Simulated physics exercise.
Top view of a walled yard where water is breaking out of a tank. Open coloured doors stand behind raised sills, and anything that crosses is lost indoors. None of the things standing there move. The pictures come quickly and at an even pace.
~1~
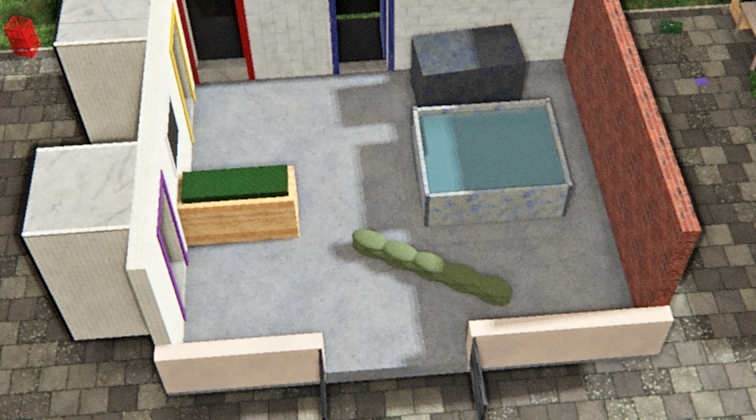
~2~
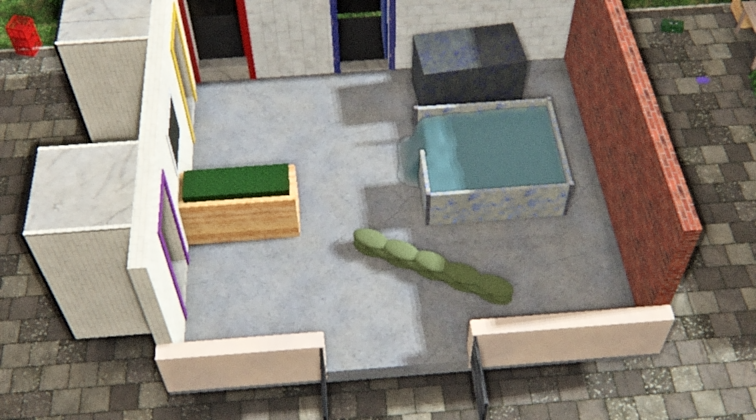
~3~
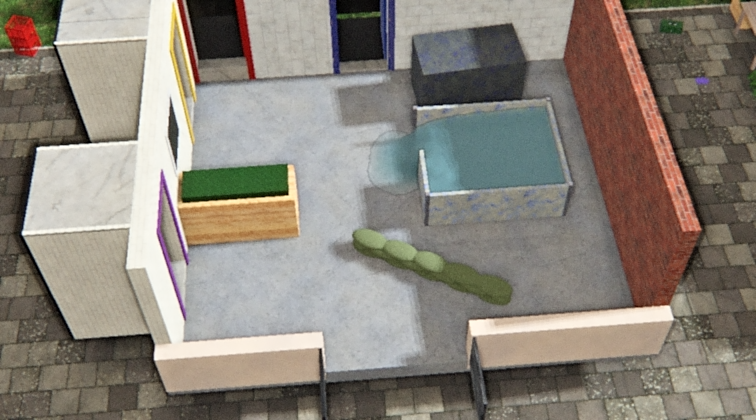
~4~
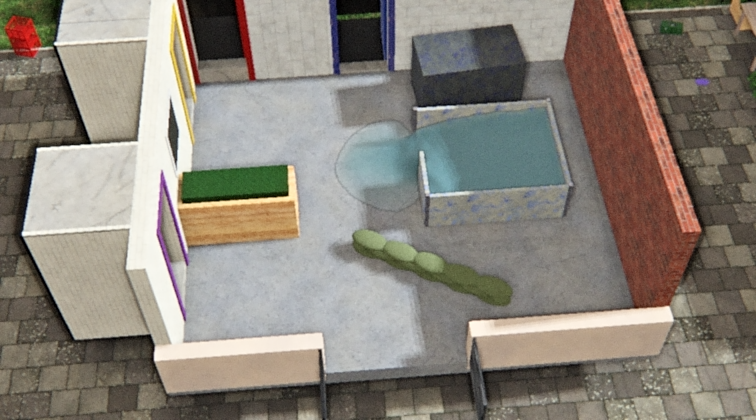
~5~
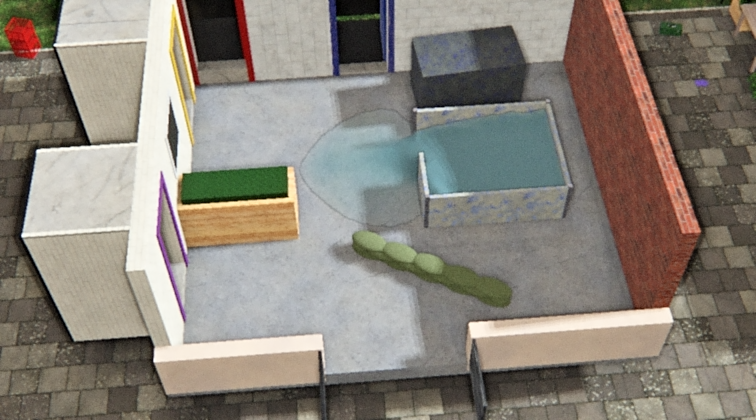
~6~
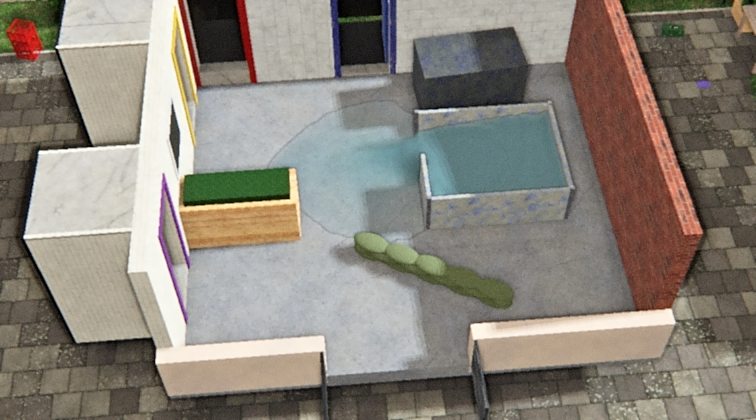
Water broke out through the left side of a still tank in a walled yard and ran left across the grey floor, fanning out wider and thinner between a planter and a green hedge.
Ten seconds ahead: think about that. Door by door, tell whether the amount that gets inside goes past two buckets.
Door by door: The red door stays at two buckets or less, the blue door goes past two buckets, the yellow door goes past two buckets, the purple door stays at two buckets or less.
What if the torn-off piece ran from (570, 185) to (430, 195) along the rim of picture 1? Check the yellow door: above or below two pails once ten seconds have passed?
Result for yellow: It doesn't reach it.
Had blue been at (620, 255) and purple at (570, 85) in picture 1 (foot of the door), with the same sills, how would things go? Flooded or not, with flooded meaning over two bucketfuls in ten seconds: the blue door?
In that case blue stays unflooded.
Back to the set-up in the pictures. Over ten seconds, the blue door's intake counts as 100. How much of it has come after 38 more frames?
Close to 35 percent.
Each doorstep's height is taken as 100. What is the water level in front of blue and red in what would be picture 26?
In order: Roughly 120 and 80 in a hundred.
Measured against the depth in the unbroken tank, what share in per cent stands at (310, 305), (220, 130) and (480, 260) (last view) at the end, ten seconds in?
The three come to near 4, 18 and 2 per cent respectively.
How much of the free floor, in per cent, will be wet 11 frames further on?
Roughly 40 percent.
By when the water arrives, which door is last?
The door marked purple.
A moment on, water covers 35 % of the floor; the red door not reached, the blue door not reached, the yellow door wet at the sill, nothing in, the purple door not reached.
Next, water covers 40 % of the floor; the red door wet at the sill, nothing in, the blue door under two buckets in, the yellow door under two buckets in, the purple door not reached.
Then, water covers 45 % of the floor; the red door under two buckets in, the blue door under two buckets in, the yellow door over two buckets in, the purple door not reached.
Later, water covers 55 % of the floor; the red door under two buckets in, the blue door over two buckets in, the yellow door far over two buckets in, the purple door wet at the sill, nothing in.
In the end, water covers 85 % of the floor; the red door under two buckets in, the blue door far over two buckets in, the yellow door far over two buckets in, the purple door wet at the sill, nothing in.
